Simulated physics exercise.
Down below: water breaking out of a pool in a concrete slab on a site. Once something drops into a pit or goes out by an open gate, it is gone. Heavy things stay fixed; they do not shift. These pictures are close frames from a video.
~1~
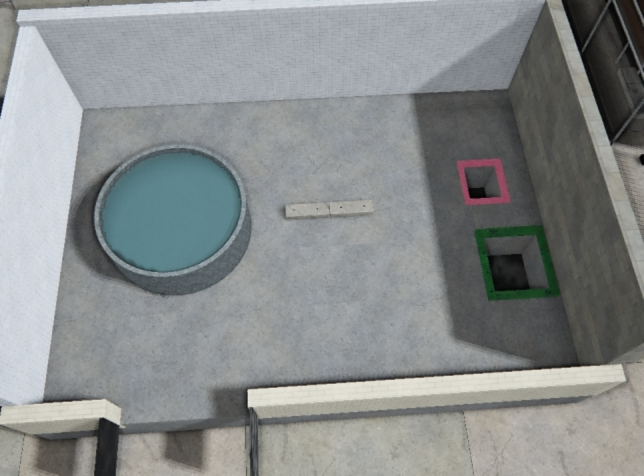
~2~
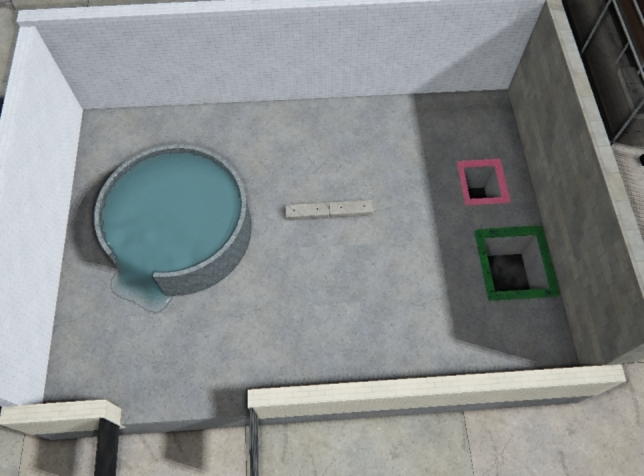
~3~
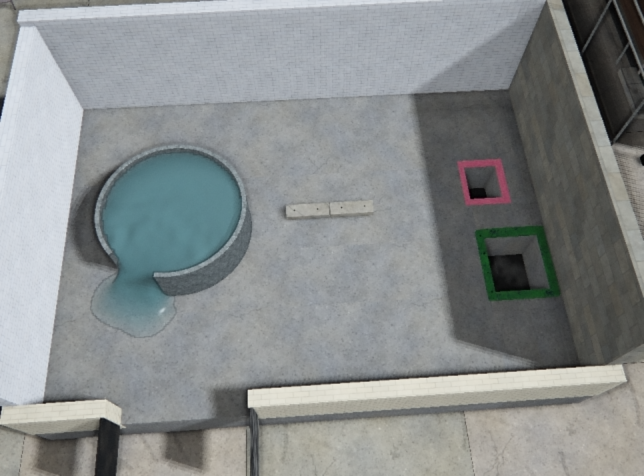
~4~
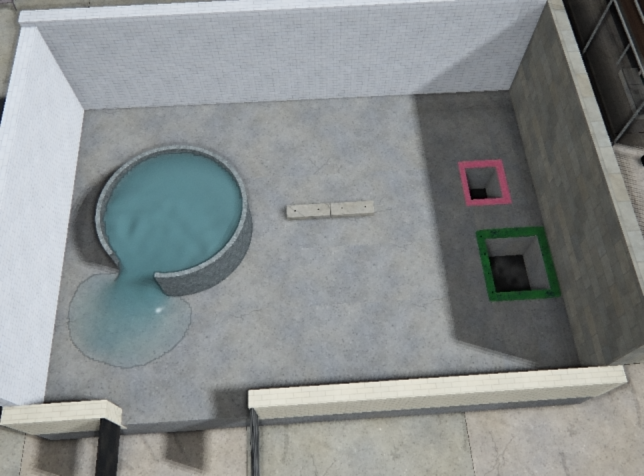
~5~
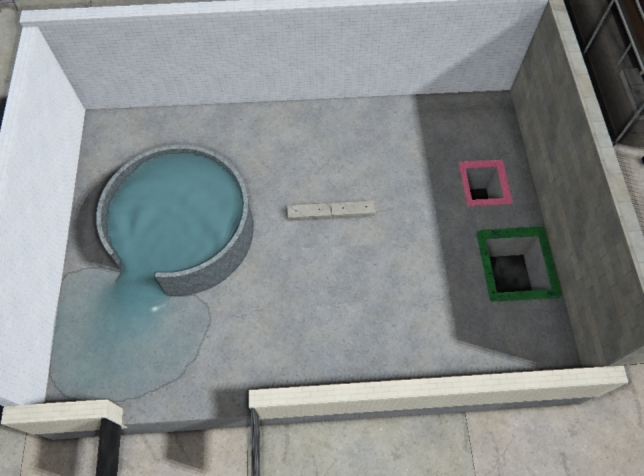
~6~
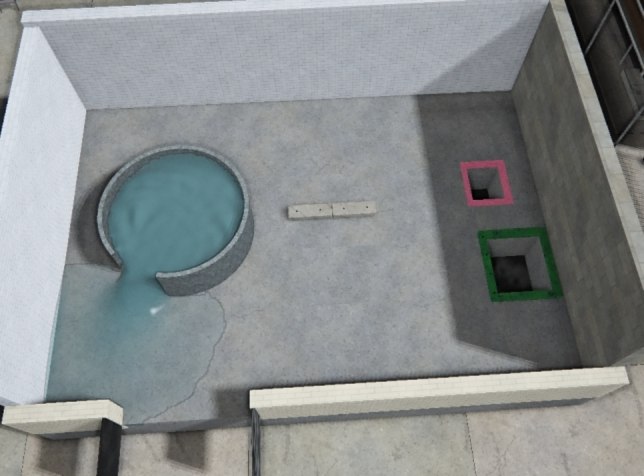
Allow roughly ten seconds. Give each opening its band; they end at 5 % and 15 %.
Outcome: The gate gets a sizeable chunk - beyond fifteen per cent; the pink pit gets a mere sliver - short of five per cent; the green pit gets a mere sliver - short of five per cent.
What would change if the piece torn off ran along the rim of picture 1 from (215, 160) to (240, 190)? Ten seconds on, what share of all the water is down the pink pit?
Pink takes 35 in a hundred.
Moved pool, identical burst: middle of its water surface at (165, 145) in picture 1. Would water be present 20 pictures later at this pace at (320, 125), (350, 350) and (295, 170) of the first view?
Checking the three spots, I get high and dry, swamped, high and dry.
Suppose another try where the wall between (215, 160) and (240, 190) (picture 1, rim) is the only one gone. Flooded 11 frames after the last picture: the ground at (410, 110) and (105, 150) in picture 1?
Point one waterlogged, point two not reached.
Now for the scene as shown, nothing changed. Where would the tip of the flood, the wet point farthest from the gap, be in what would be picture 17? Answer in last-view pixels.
My guess would be about (271, 399).
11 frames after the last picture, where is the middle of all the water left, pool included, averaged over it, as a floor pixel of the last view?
The water centres close to (157, 271).
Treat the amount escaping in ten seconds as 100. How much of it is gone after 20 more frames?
It works out at roughly 40 per cent.
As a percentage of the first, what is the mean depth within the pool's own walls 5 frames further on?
74 per cent or thereabouts.
A moment on, water covers 10 % of the floor; the gate 2 %, the pink pit 0 %, the green pit 0 %.
Next, water covers 15 % of the floor; the gate 7 %, the pink pit 0 %, the green pit 0 %.
Then, water covers 25 % of the floor; the gate 16 %, the pink pit 0 %, the green pit 0 %.
Later, water covers 50 % of the floor; the gate 28 %, the pink pit 0 %, the green pit 0 %.
In the end, water covers 80 % of the floor; the gate 39 %, the pink pit 0 %, the green pit 0 %.
